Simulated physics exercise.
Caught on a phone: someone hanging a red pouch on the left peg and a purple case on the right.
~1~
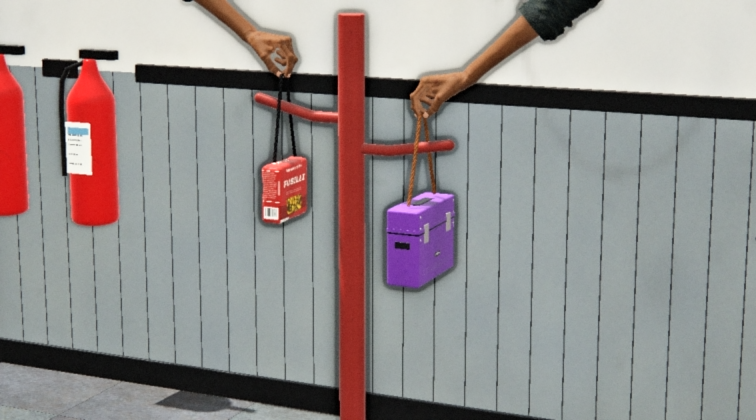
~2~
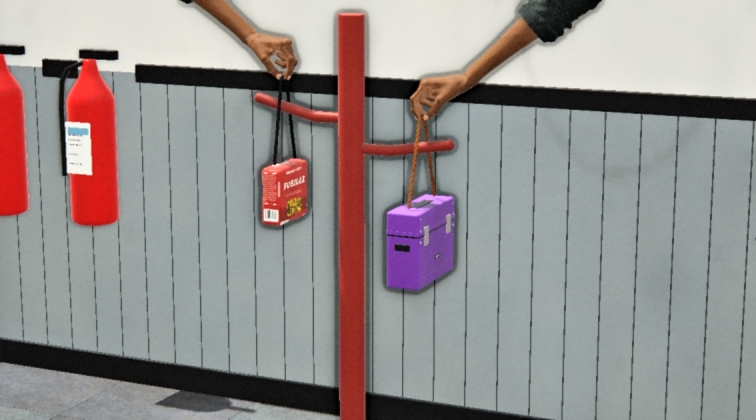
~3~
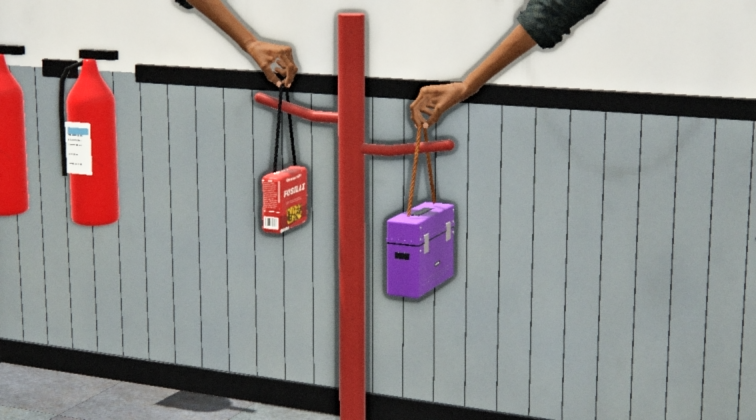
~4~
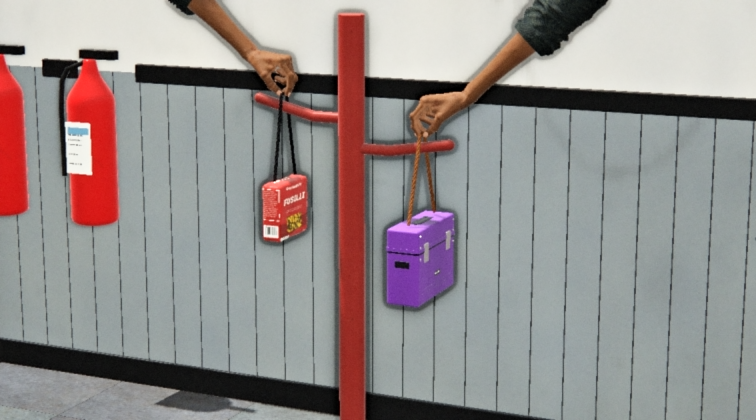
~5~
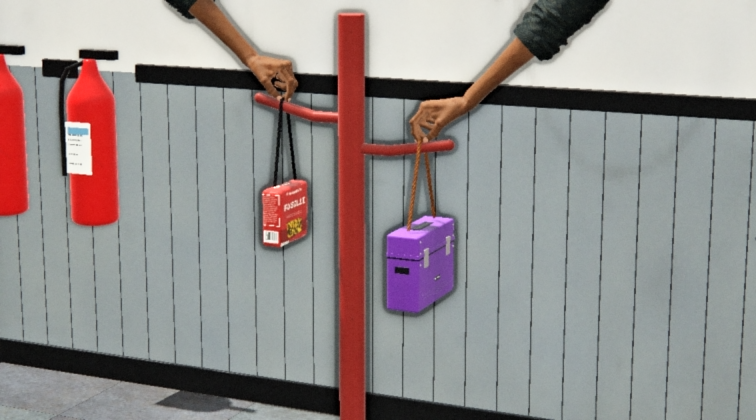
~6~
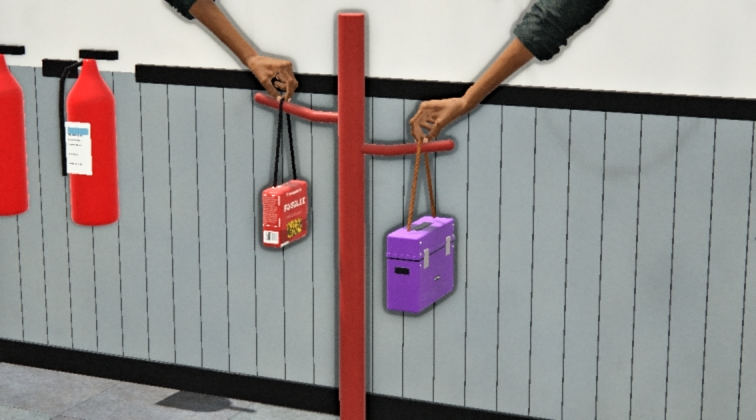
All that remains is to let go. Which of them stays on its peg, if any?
In the end the red pouch holds on, the purple case remains on its peg.
Then, 0.28 s on from there, red pouch still up near (286, 216); purple case still up near (421, 264).
Then, 0.56 s on from there, red pouch still up near (287, 216); purple case still up near (413, 265).
In the end, red pouch still up near (287, 216); purple case still up near (413, 265). The red pouch remains on its peg and the purple case stays hanging.
